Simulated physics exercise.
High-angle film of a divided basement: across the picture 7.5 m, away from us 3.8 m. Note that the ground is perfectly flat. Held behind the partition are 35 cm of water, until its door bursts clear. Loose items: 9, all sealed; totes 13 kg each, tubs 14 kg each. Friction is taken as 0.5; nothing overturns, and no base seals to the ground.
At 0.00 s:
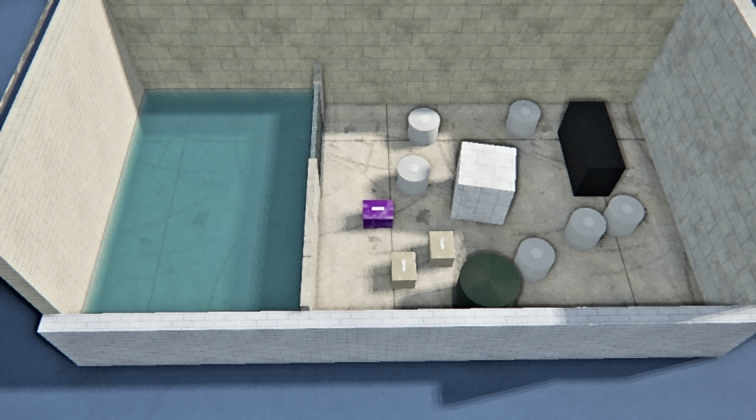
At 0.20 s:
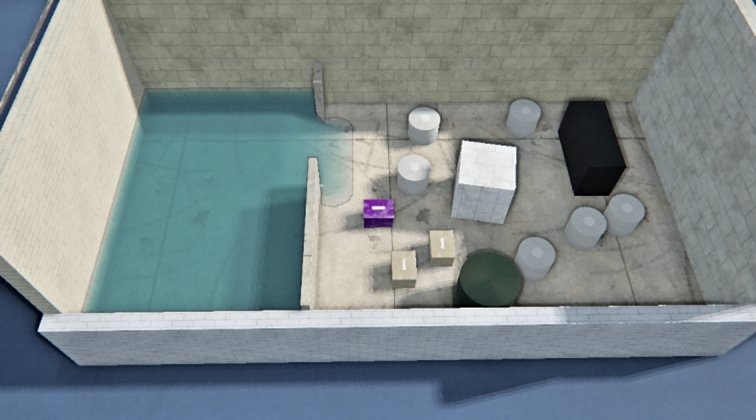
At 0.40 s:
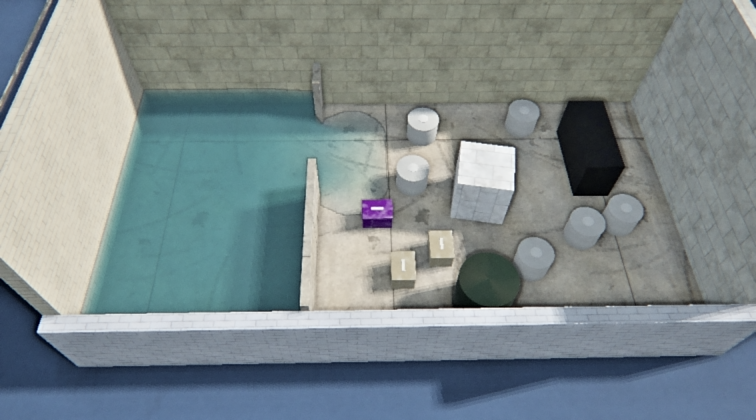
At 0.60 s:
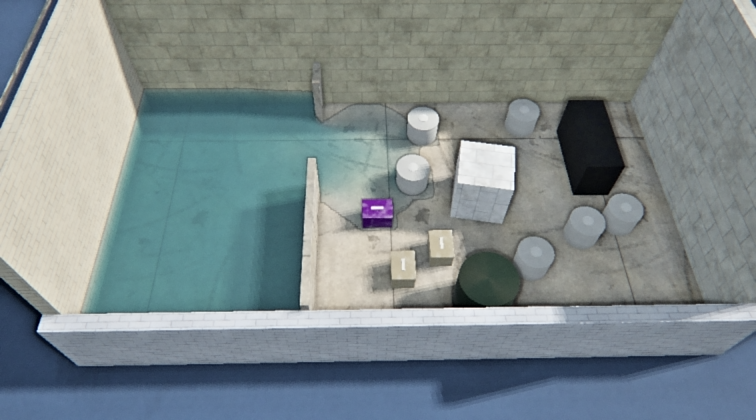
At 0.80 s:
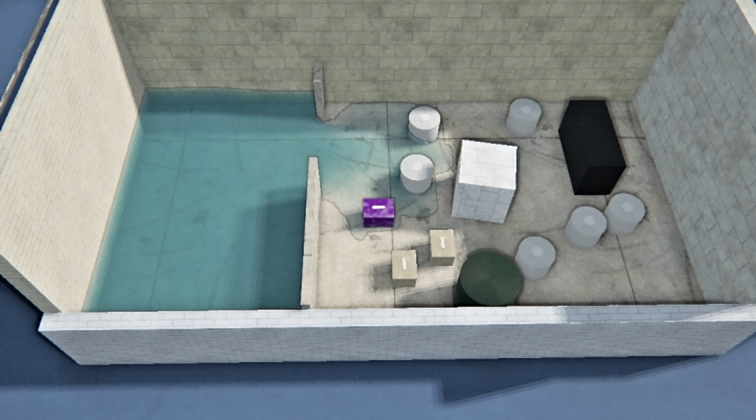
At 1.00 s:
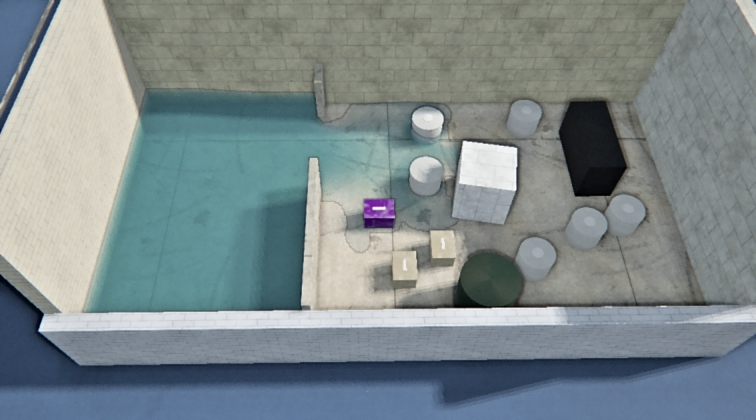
In a walled basement split by a partition, a gap opens in the divider and water from the left spreads across the right-hand floor among pale tubs and a purple tote, nudging a tub near the white block slightly rightward.
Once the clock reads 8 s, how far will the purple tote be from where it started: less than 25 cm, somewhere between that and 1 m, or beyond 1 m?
It is going to shift hardly at all.
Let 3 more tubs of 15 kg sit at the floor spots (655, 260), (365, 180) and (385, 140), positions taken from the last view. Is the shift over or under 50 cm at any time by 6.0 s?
In order: Smaller, greater and greater.
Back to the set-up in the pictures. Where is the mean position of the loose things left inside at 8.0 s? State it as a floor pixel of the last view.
Centred roughly on (518, 249).
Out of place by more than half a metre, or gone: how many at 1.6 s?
1.
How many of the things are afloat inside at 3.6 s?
It comes to 3 of them.
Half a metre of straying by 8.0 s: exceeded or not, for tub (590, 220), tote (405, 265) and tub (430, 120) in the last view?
Taking them in order, the first is beyond the mark, the second within the mark and the third beyond the mark.
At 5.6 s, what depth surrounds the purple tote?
About 5 cm.
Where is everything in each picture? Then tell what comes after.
In the first picture, the purple tote at (378, 209), on the bottom; water covers 10.0 m2; 0 of 9 have shifted.
In the second picture, the purple tote at (378, 208), on the bottom; water covers 10.7 m2; 0 of 9 have shifted.
In the third picture, the purple tote at (377, 209) rests on the ground; water covers 11.6 m2; 0 of 9 have shifted.
In the fourth picture, the purple tote at (377, 208), on the bottom; water covers 12.4 m2; 0 of 9 have shifted.
In the fifth picture, the purple tote at (379, 208), on the bottom; 13.1 m2 under water; 0 of 9 have shifted.
In the sixth picture, the purple tote at (379, 209), on the bottom; 13.8 m2 under water; 1 of 9 have shifted.
After 1.6 s the purple tote is near (379, 209), 0.0 m from its start, aground; 0 afloat.
After 3.6 s the purple tote is near (379, 209), 0.0 m from its start, aground; 3 afloat.
After 5.6 s the purple tote is near (379, 209), 0.0 m from its start, aground; 4 afloat.
After 8.0 s the purple tote is near (379, 209), 0.0 m from its start, aground; 6 afloat.
